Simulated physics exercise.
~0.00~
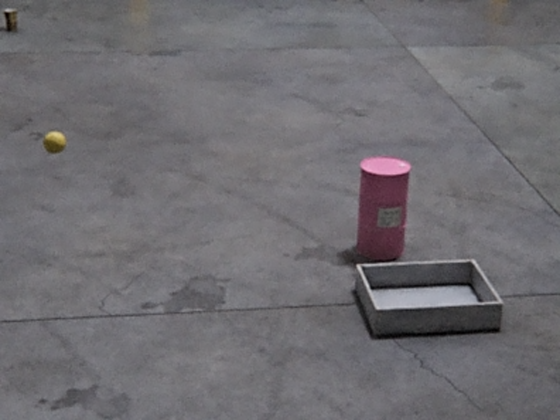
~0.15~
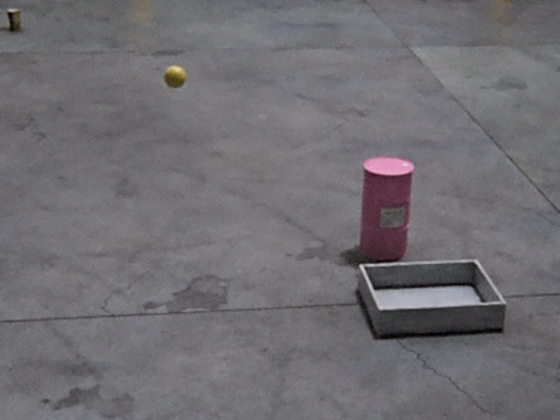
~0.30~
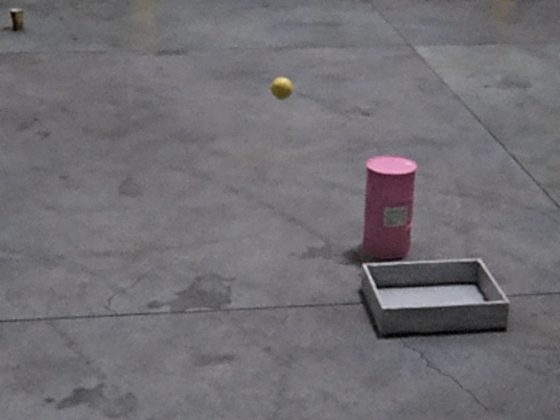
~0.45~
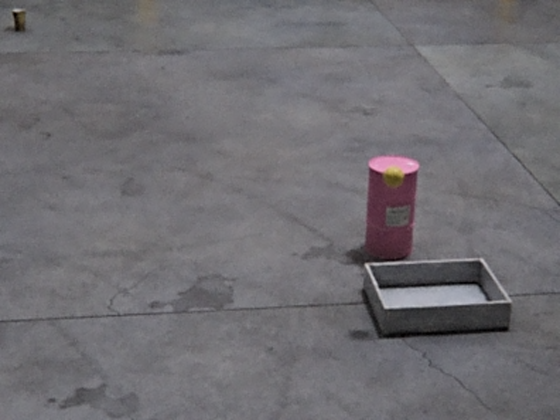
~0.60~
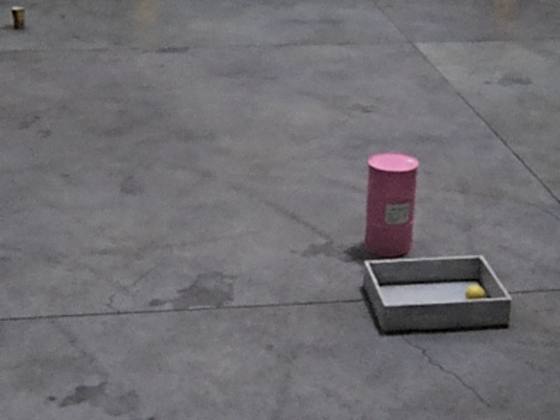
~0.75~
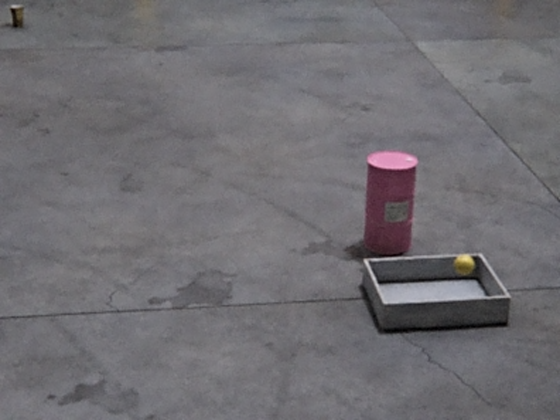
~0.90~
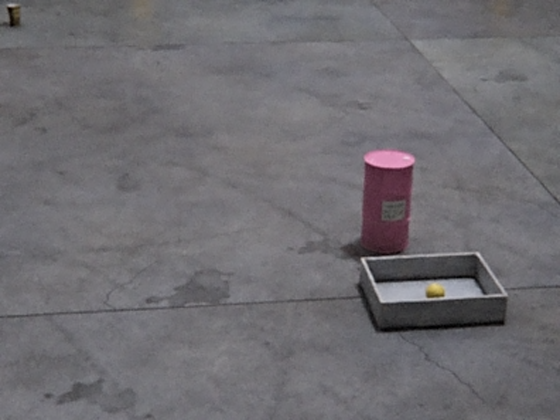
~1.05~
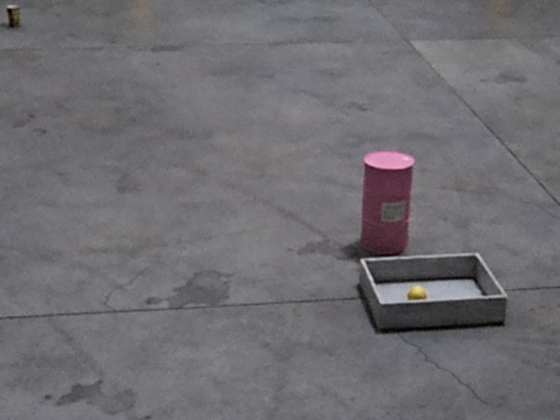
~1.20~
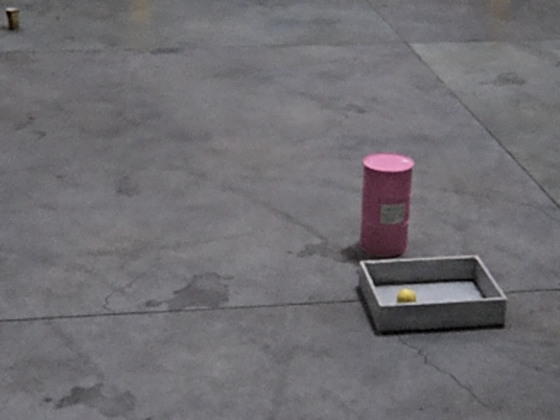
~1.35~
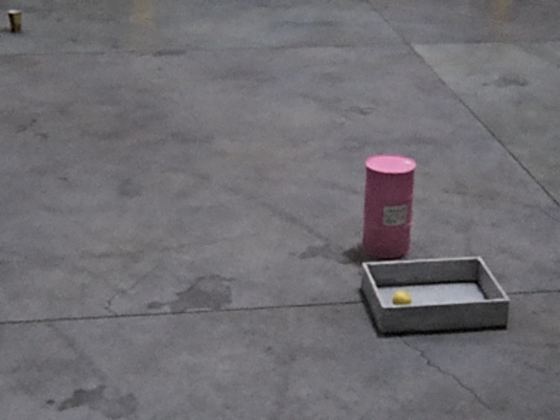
On a stained grey concrete floor, a pink canister stands just behind an open, shallow box, with a small cup-like object far off at the upper left. A yellow lemon enters the view already in the air at the left, rising as it travels right. It arcs over the floor, drops past the front of the canister and comes down inside the box near its right side. It bounces up slightly, then drops back and moves left across the bottom, slowing down. The lemon ends up inside the box, toward the left, while the canister remains standing in its place.
